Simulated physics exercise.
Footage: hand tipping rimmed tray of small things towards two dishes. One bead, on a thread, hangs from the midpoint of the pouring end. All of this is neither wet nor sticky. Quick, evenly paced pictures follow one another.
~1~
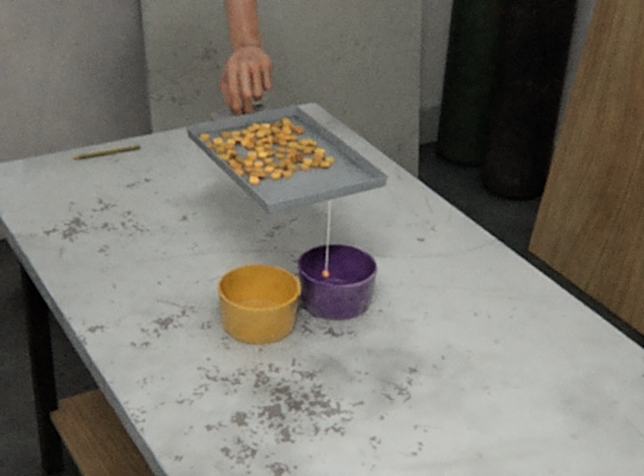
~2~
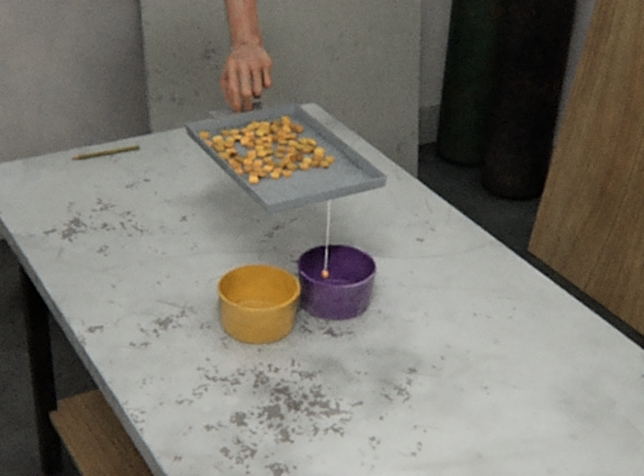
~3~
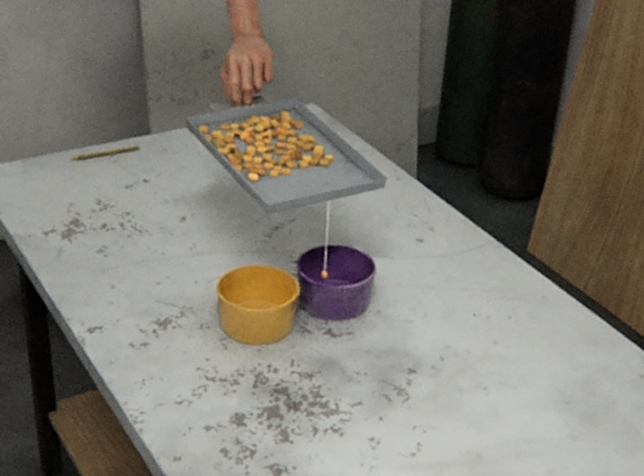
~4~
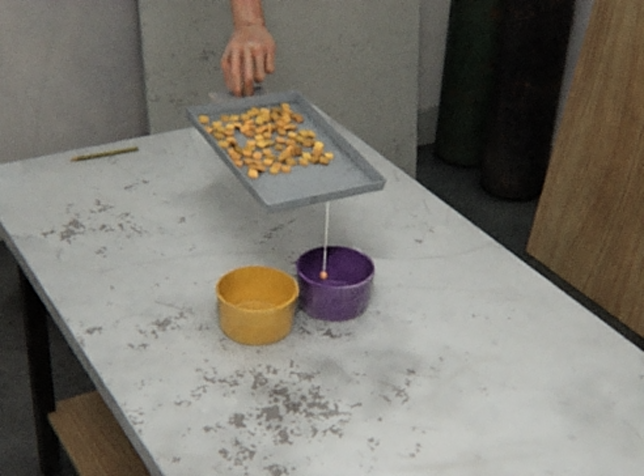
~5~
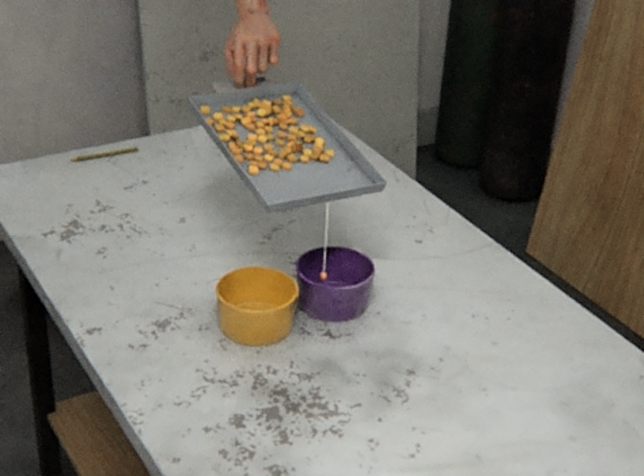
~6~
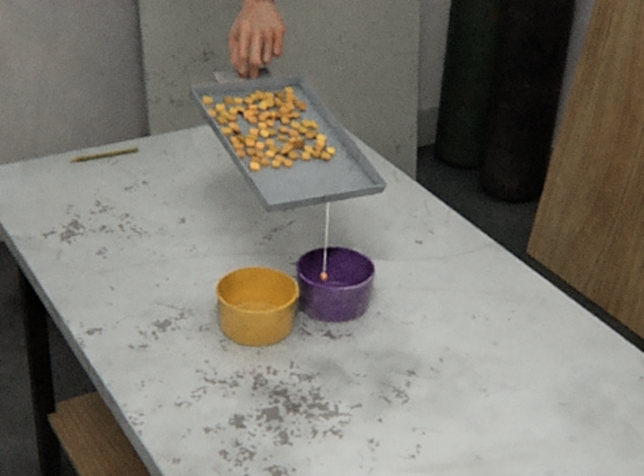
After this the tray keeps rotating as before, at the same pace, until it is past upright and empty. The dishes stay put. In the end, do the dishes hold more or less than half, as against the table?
More of the load is lost than caught.
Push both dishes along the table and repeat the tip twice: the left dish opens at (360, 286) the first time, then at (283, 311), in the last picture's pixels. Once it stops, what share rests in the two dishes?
You'd get 80 in a hundred first and 70 in a hundred after that.
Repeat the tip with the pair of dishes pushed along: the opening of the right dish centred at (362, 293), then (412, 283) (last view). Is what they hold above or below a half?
First try: Higher than half; second try: Higher than half.
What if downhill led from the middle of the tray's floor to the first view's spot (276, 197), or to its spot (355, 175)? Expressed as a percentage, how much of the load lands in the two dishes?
First heading roughly 80 %, second roughly 70 %.
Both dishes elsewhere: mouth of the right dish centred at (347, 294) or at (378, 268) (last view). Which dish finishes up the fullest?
Result, first place: The righthand one; second place: The righthand one.
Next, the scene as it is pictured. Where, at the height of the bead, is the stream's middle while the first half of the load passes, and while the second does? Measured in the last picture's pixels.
Roughly (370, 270) first, then roughly (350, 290).
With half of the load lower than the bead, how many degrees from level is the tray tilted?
I'd put it at about 110 degrees.
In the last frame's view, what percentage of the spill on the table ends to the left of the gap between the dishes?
0 %, roughly.
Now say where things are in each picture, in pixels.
The first picture shows corners of the pouring end at (270, 203) and (386, 176), level; middle of the load at (270, 153), cereal squares; left dish at (277, 322); right dish at (357, 298); bead on its thread at (326, 274).
The second picture shows corners of the pouring end at (269, 203) and (385, 176), level; middle of the load at (269, 152).
The third picture shows corners of the pouring end at (269, 203) and (385, 178), tipped barely, lowest at the right corner; middle of the load at (269, 149).
The fourth picture shows corners of the pouring end at (269, 203) and (385, 180), tipped a little, lowest at the right corner; middle of the load at (269, 143).
The fifth picture shows corners of the pouring end at (269, 203) and (385, 182), tipped a little, lowest at the right corner; middle of the load at (268, 130).
The sixth picture shows corners of the pouring end at (271, 203) and (386, 184), tipped clearly, lowest at the right corner; middle of the load at (270, 124); left dish at (276, 324); right dish at (355, 301).
Soon, tray tipped steeply; nearly all on the tray; a stray few outside both; a stray few in the air.
A while on, tray tipped right over; nearly all on the tray; a small part outside both; a stray few in the air.
Towards the end, tray tipped past a quarter turn; a small part in the right dish; nearly all outside both.
Finally, tray tipped past a quarter turn; none in the left dish; a small part in the right dish; nearly all outside both.
